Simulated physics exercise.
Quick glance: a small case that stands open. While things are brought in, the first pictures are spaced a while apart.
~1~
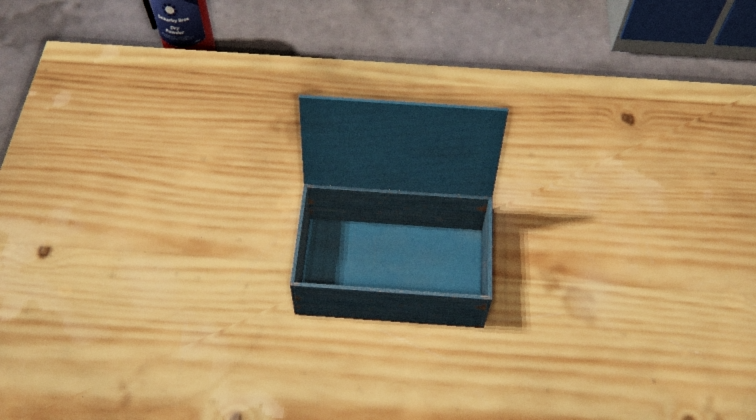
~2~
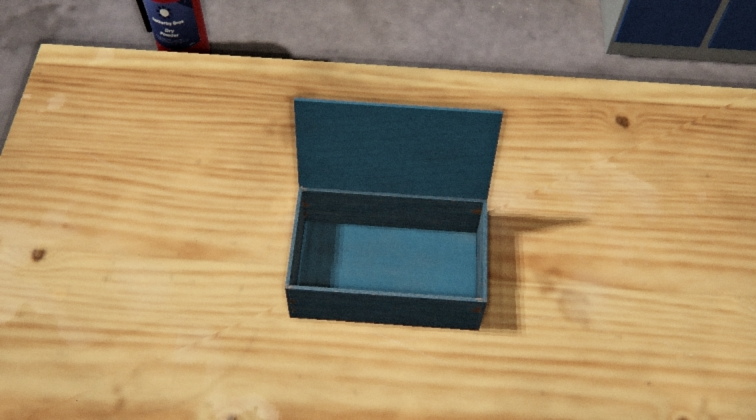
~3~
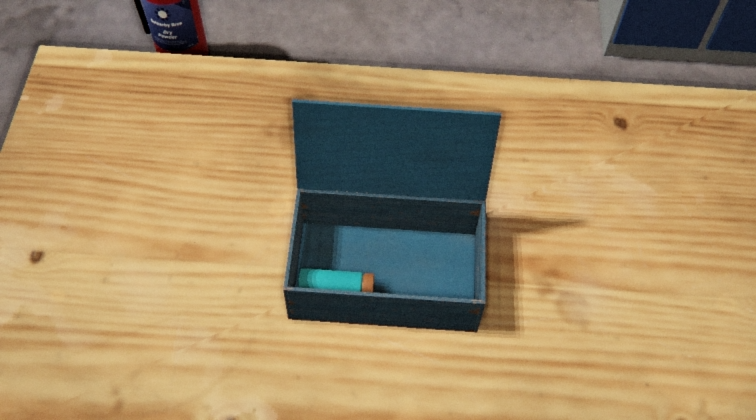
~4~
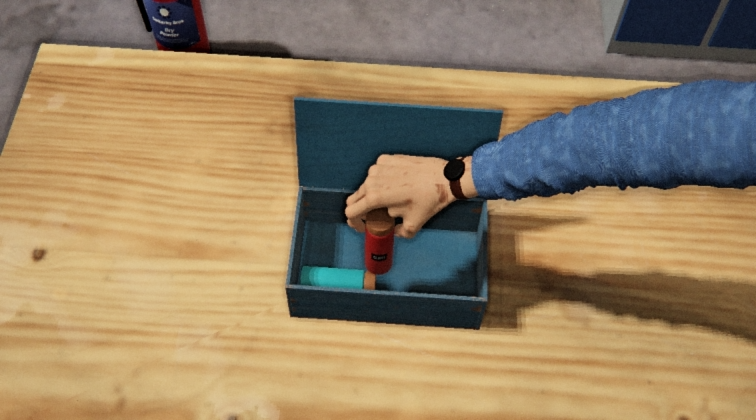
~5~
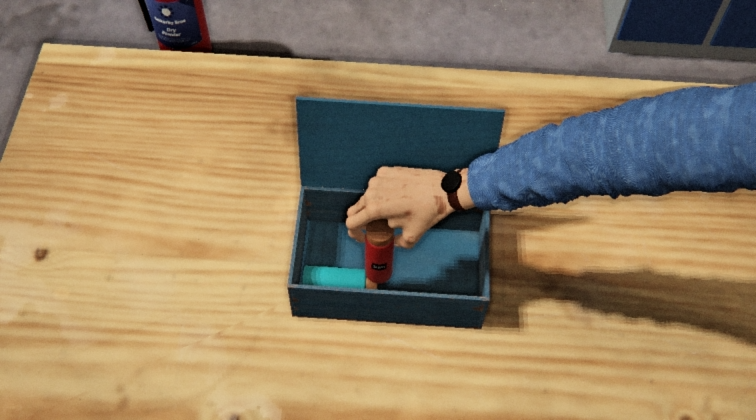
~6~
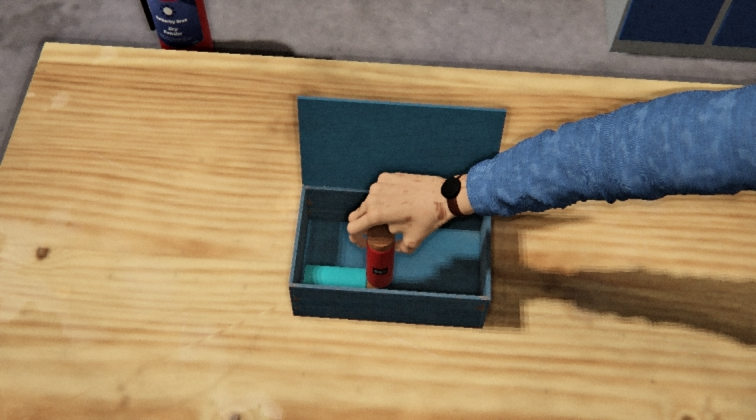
A hand reached into an open blue box on a wooden table, where a turquoise shaker had appeared lying inside, and lowered a red shaker upright beside it, still holding its top.
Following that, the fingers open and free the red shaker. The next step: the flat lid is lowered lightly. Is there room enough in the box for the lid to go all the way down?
The lid finishes lowered.
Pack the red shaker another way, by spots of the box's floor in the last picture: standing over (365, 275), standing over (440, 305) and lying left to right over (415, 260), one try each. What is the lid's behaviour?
In the first case it stays open; in the second case it stays open; in the third case it shuts.
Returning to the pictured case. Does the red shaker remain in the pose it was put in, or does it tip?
Looking at the last picture, the red shaker sits at an angle.
Then, 0.60 s later than the last frame, red shaker on its side near (431, 267).
Then, 1.50 s later than the last frame, lid 66° above the rim; red shaker on its side near (437, 278).
Then, 2.10 s later than the last frame, lid 17° above the rim; red shaker on its side near (437, 279).
When it is over, lid shut; lying over in the box, red shaker; turquoise shaker as before. End places, in pixels of the last picture, red shaker near (438, 280).
